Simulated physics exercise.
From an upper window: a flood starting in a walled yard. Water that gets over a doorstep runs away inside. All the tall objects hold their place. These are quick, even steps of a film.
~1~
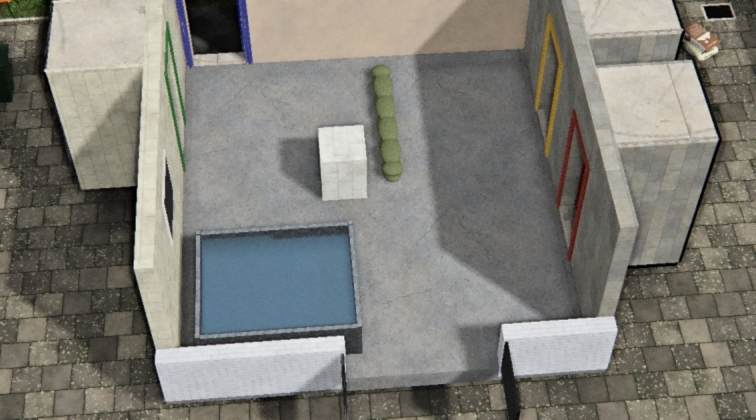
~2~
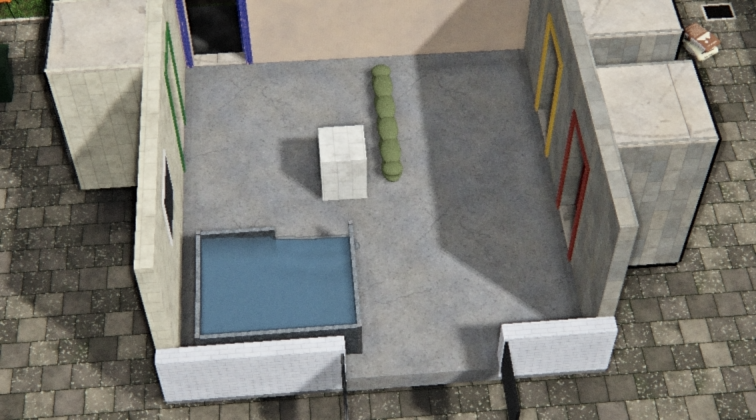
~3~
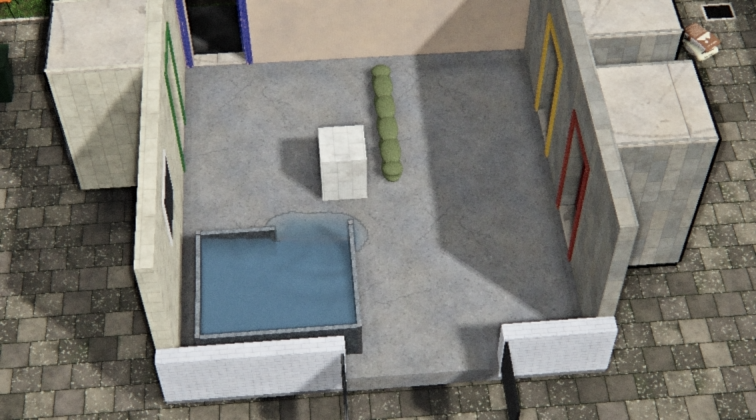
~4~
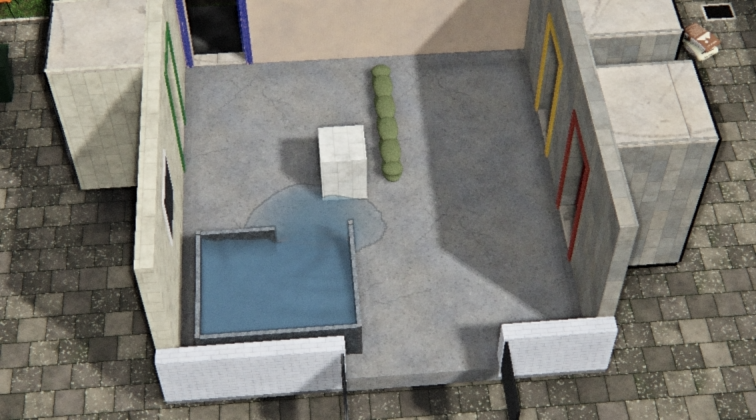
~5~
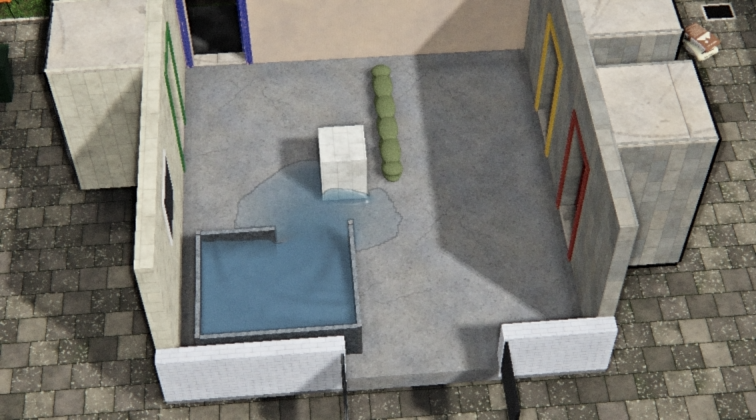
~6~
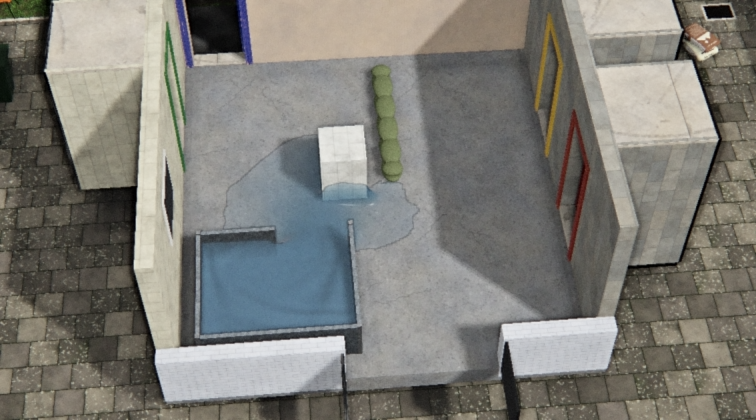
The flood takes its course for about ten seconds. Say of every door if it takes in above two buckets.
In the end: The yellow door takes more than that; the blue door takes more than that; the red door stays under that; the green door stays under that.
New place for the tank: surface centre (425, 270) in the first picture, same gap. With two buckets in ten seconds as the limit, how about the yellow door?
In short: Yellow door is over.
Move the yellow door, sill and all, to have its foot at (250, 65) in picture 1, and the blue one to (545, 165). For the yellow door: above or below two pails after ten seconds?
In short: The yellow one takes more.
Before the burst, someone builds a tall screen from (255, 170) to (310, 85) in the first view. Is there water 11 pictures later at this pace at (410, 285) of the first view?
There: Free of water.
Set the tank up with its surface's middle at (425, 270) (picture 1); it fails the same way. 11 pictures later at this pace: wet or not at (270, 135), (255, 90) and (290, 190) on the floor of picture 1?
In turn: No water, not flooded, not flooded.
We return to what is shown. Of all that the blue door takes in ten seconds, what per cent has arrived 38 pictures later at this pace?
Near 90 in a hundred.
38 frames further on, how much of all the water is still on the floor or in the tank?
Close to 88 %.
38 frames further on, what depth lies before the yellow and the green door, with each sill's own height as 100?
About 180 and 50 per cent.
A moment on, water covers 30 % of the floor; the yellow door not reached, the blue door not reached, the red door not reached, the green door not reached.
Next, water covers 50 % of the floor; the yellow door wet at the sill, nothing in, the blue door under two buckets in, the red door wet at the sill, nothing in, the green door wet at the sill, nothing in.
Then, water covers 65 % of the floor; the yellow door over two buckets in, the blue door far over two buckets in, the red door under two buckets in, the green door wet at the sill, nothing in.
Later, water covers 80 % of the floor; the yellow door over two buckets in, the blue door far over two buckets in, the red door under two buckets in, the green door wet at the sill, nothing in.
In the end, water covers 95 % of the floor; the yellow door over two buckets in, the blue door far over two buckets in, the red door under two buckets in, the green door wet at the sill, nothing in.
